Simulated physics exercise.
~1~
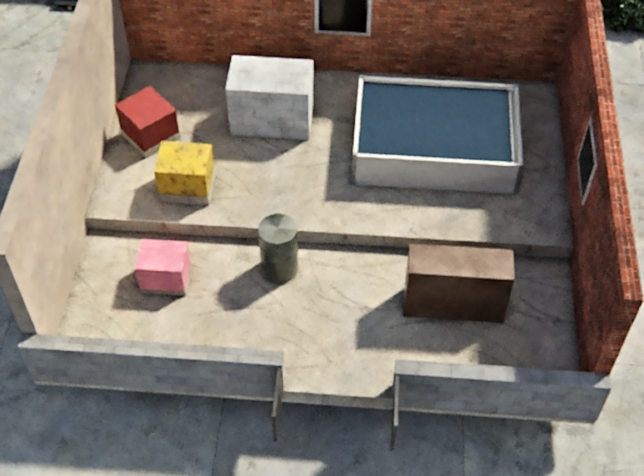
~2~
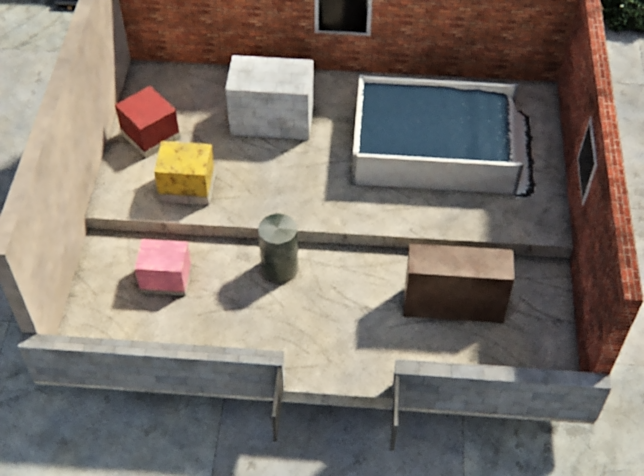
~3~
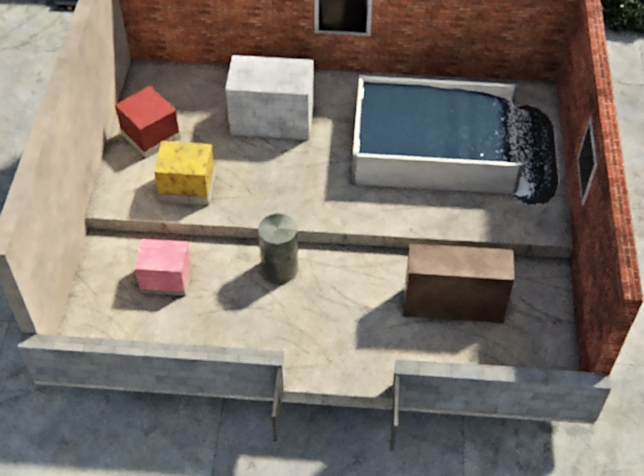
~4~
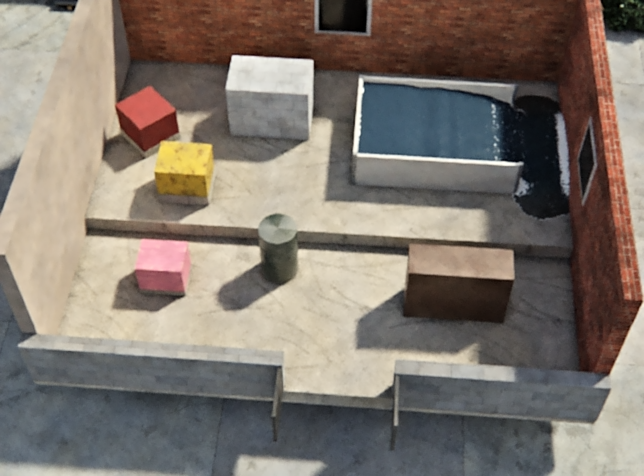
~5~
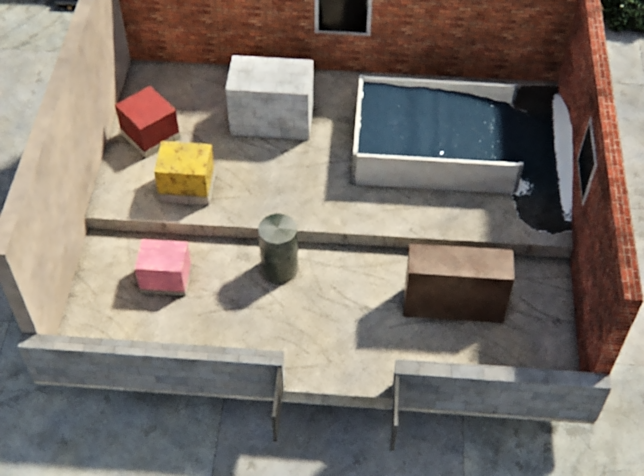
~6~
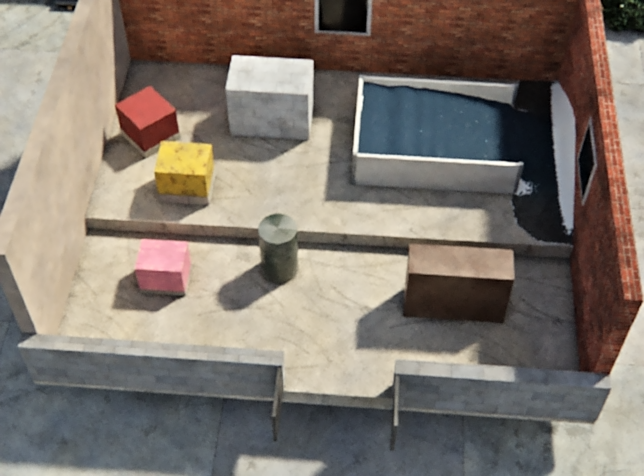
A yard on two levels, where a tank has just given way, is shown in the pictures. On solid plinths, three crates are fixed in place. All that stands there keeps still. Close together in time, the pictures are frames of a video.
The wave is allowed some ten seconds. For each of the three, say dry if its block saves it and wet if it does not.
In order: The yellow crate will not even get damp. The red crate will be wet. The pink crate will be wet.
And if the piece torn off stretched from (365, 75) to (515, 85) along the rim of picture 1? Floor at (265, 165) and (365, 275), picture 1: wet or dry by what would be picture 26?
Result, in order - parched, parched.
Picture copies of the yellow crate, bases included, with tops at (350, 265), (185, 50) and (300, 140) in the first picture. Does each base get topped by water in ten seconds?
One after the other: Is safe, takes water, is safe.
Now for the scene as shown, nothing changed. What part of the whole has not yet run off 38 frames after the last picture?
Estimate: 100 per cent.
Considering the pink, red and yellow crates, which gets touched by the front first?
That would be the red-painted one.
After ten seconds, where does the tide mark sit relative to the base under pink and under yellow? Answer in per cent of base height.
140 and 30 per cent, roughly.
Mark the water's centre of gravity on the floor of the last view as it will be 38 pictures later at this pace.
It is around (379, 183).
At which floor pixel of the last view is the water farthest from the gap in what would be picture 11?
Somewhere near (573, 335).
A moment on, water covers 10 % of the floor; the yellow crate not reached, the red crate not reached, the pink crate not reached.
Next, water covers 25 % of the floor; the yellow crate not reached, the red crate not reached, the pink crate not reached.
Then, water covers 45 % of the floor; the yellow crate not reached, the red crate not reached, the pink crate not reached.
Later, water covers 75 % of the floor; the yellow crate not reached, the red crate water round its plinth, the pink crate water round its plinth.
In the end, water covers 90 % of the floor; the yellow crate stayed above the water, the red crate was topped, the pink crate was topped.
